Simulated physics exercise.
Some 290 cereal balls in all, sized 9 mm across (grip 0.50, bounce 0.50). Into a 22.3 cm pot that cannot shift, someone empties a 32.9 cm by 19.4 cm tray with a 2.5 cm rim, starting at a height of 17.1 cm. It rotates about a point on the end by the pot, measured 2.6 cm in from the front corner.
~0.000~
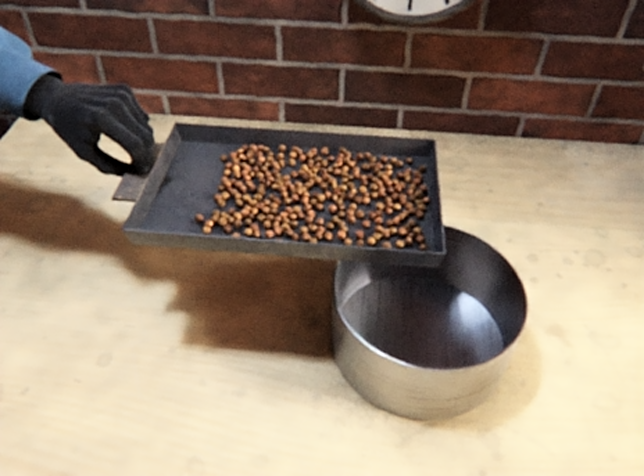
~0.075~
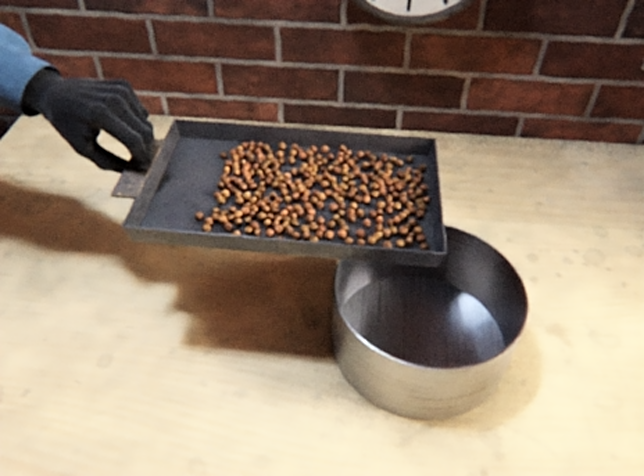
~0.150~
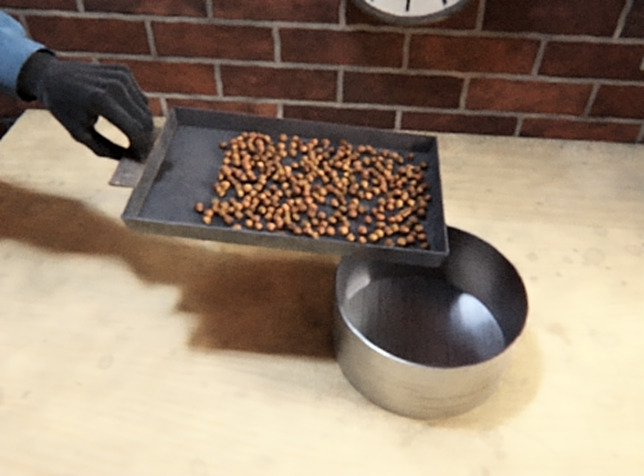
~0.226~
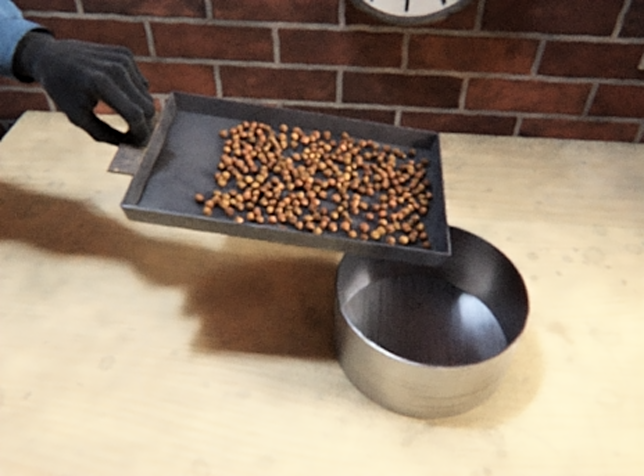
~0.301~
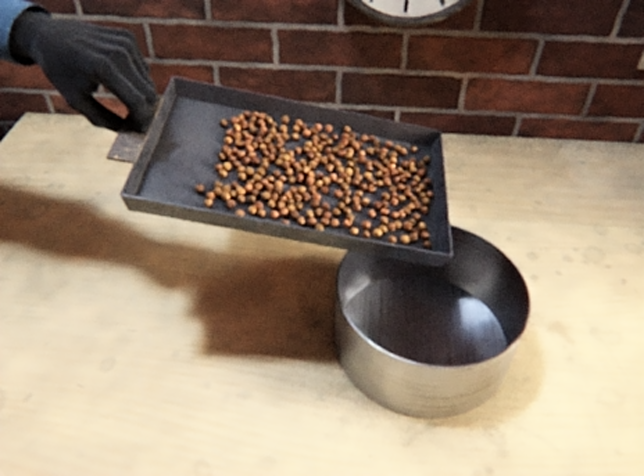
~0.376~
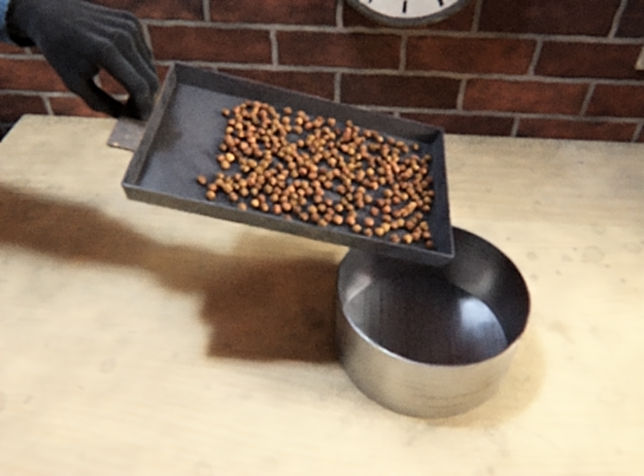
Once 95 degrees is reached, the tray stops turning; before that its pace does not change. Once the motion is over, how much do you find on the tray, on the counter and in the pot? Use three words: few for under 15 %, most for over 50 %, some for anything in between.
Left on the tray: Few; counter: Few; pot: Most.
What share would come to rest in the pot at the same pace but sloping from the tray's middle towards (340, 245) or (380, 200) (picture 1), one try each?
Near 90 and 60 per cent, in that order.
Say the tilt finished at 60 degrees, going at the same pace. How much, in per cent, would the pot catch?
Estimate: Roughly 0 percent.
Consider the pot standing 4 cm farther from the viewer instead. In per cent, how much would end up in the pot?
It would come to roughly 90 percent.
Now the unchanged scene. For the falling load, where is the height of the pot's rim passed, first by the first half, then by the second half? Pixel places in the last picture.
Around (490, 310), then around (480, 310).
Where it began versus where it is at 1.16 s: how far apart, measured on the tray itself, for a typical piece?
Around 7 centimetres.
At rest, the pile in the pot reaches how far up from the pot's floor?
Measured height: Approx. 3.0 cm.
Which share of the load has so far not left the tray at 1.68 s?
Some 100 per cent of the load.
Then, at 1.16 s, tilt 52 degrees; the tray holds 100 %, the pot 0 %.
Then, at 1.68 s, tilt 77 degrees; the tray holds 100 %, the pot 0 %.
After 2.27 s, tilt 95 degrees; the tray holds 15 %, the pot 80 %.
In the end, at 3.2 s, tray 0 %, counter 0 %, pot 95 %.
